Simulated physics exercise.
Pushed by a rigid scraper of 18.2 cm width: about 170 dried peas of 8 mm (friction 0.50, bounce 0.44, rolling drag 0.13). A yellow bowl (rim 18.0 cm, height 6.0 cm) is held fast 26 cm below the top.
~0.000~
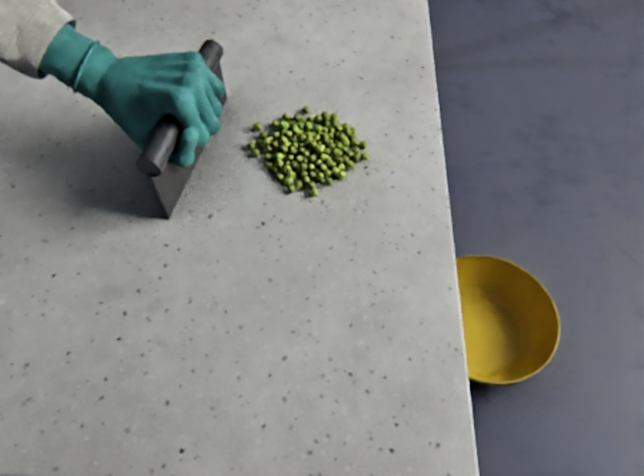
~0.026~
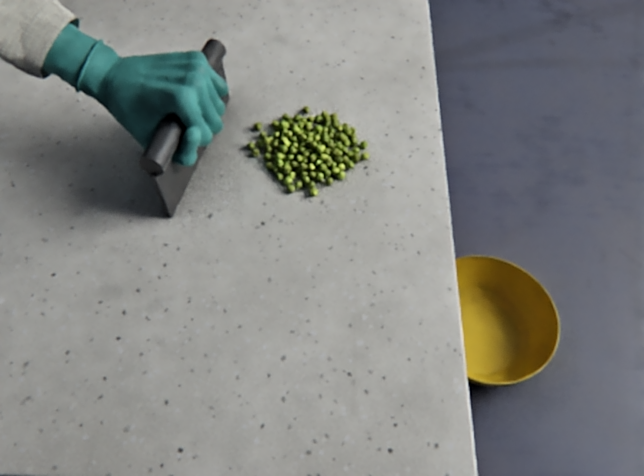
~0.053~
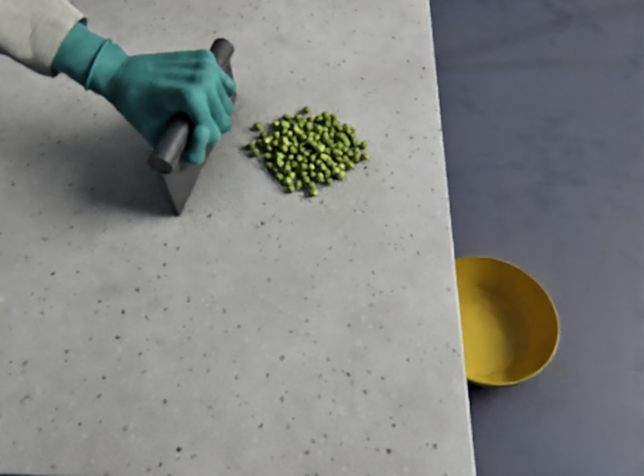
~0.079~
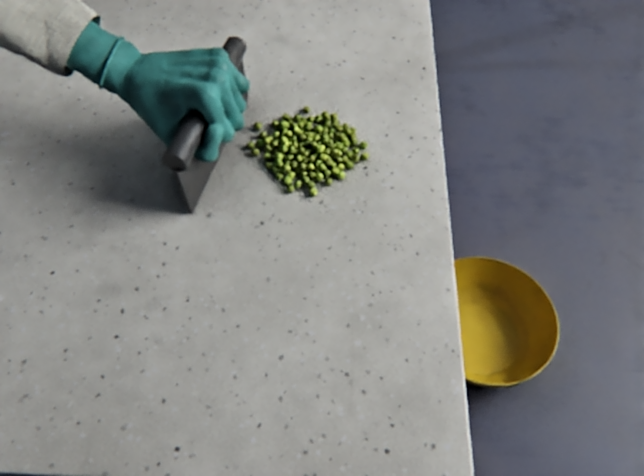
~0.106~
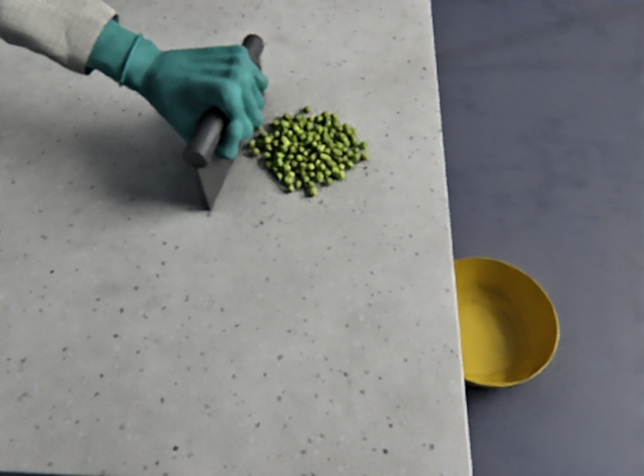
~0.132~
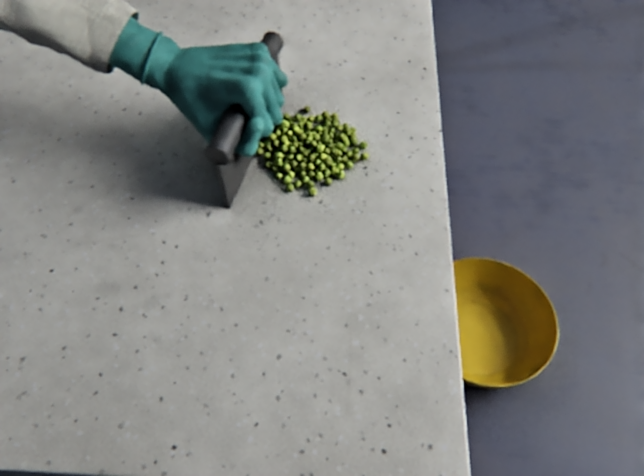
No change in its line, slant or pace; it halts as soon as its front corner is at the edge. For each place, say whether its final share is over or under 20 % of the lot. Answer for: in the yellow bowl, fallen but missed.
Yellow bowl: Over, missed: Over.
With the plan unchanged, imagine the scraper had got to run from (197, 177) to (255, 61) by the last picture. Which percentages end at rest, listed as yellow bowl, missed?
In the yellow bowl 30 per cent, with 55 per cent missed.
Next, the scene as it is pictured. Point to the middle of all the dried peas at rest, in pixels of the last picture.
Centre: Close to (493, 279).
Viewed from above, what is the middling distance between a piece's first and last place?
Roughly 28 cm.
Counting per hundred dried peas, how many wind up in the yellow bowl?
It comes to around 30 percent.
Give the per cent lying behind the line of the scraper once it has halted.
Estimated share: Near 5 %.
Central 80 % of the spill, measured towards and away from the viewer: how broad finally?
30 cm.
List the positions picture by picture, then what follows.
The first frame shows scraper from (155, 183) to (216, 64); moved 0.0 cm; 0 pieces shifted; middle of the spill at (308, 145); yellow bowl at (487, 315).
The second frame shows scraper from (157, 182) to (219, 64); moved 0.3 cm; 0 pieces shifted; middle of the spill at (308, 145).
The third frame shows scraper from (166, 180) to (227, 63); moved 1.1 cm; 0 pieces shifted; middle of the spill at (308, 145).
The fourth frame shows scraper from (180, 178) to (239, 61); moved 2.4 cm; 0 pieces shifted; middle of the spill at (308, 145).
The fifth frame shows scraper from (200, 175) to (257, 59); moved 4.4 cm; 0 pieces shifted; middle of the spill at (308, 145).
The sixth frame shows scraper from (221, 171) to (275, 57); moved 6.4 cm; 6 pieces shifted; middle of the spill at (308, 144); yellow bowl at (486, 318). Its speed is about 0.78 m/s, heading 12 degrees away from the viewer.
Then, at 0.30 s, scraper 20 cm from its start, spill 16 cm wide; still on top 100 %.
After 0.48 s, scraper 25 cm from its start, spill 22 cm wide; off the edge, not caught 60 %, still on top 40 %.
Then, at 0.63 s, scraper 25 cm from its start, spill 26 cm wide; yellow bowl 20 %, off the edge, not caught 65 %, still on top 15 %.
At rest (1.9 s), yellow bowl 30 %, fallen but missed 55 %, still on top 10 %.
